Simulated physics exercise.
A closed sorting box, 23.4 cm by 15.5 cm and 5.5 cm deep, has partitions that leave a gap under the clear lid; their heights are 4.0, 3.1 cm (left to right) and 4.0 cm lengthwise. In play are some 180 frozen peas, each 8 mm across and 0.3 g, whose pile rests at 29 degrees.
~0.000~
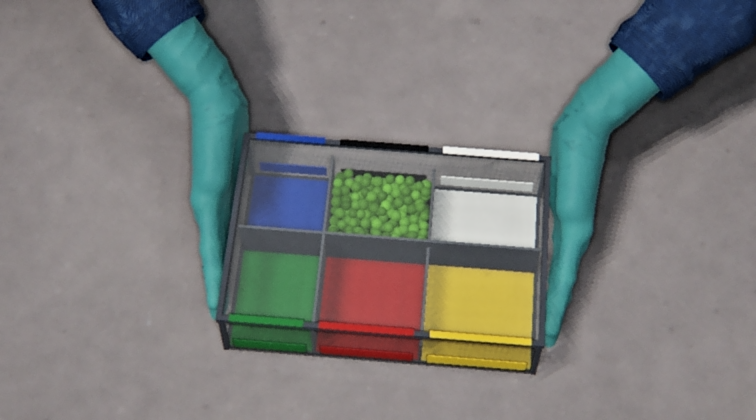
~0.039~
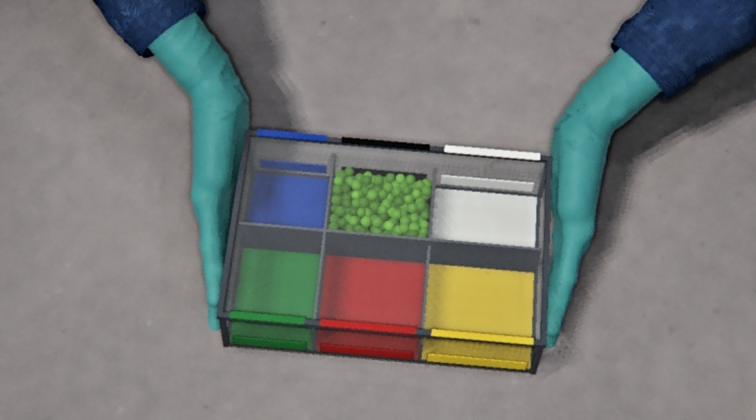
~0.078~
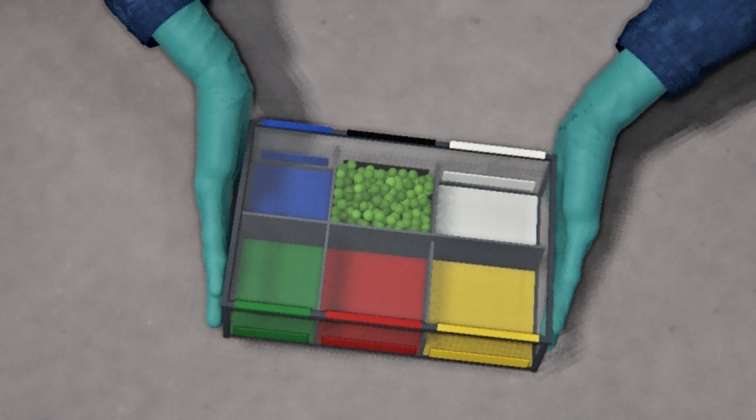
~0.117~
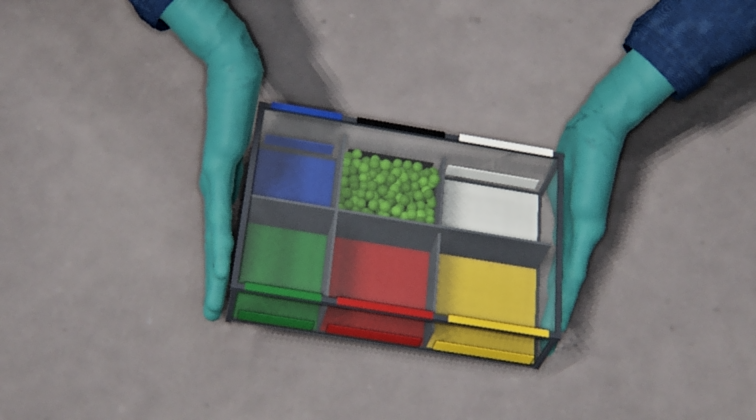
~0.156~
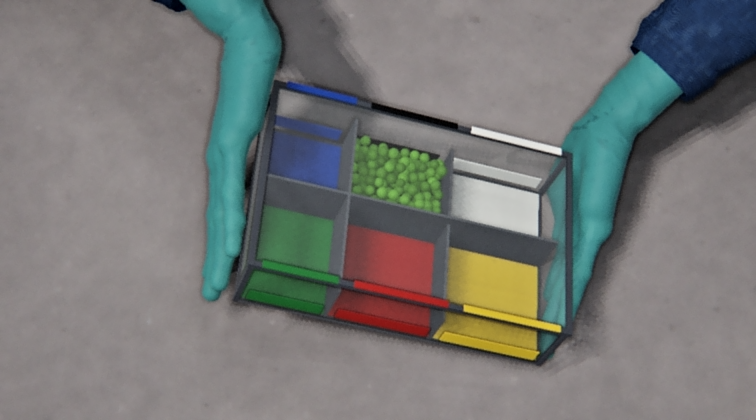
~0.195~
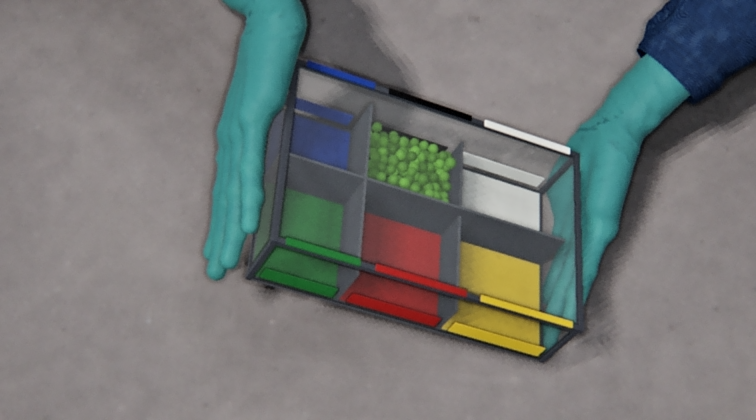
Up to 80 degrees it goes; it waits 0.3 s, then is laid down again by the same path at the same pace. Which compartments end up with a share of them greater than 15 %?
Red: Not greater. Blue: Not greater. Green: Not greater. Yellow: Not greater. White: Greater. Black: Greater.
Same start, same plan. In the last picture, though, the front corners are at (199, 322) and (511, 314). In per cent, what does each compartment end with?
Each compartment ends with, in per cent, red 0, blue 5, green 15, yellow 0, white 0 and black 80.
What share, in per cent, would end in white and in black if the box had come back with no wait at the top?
Then, in per cent: White 60; black 40.
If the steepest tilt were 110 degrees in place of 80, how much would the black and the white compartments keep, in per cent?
Shares: Black 5 and white 90, in per cent.
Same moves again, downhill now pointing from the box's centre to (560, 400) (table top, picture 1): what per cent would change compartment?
Roughly 70 per cent.
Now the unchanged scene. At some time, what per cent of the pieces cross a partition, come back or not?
The share is close to 65 percent.
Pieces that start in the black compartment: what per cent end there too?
Around 40 %.
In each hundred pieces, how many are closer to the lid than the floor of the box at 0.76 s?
About 40 %.
After 0.76 s, tilt 80 degrees; white 50 %, black 50 %.
After 1.13 s, tilt 45 degrees; white 65 %, black 35 %.
After 1.59 s, tilt 0 degrees; white 65 %, black 35 %.
In the end, at 2.0 s, red 0 %, blue 0 %, green 0 %, yellow 0 %, white 65 %, black 35 %.
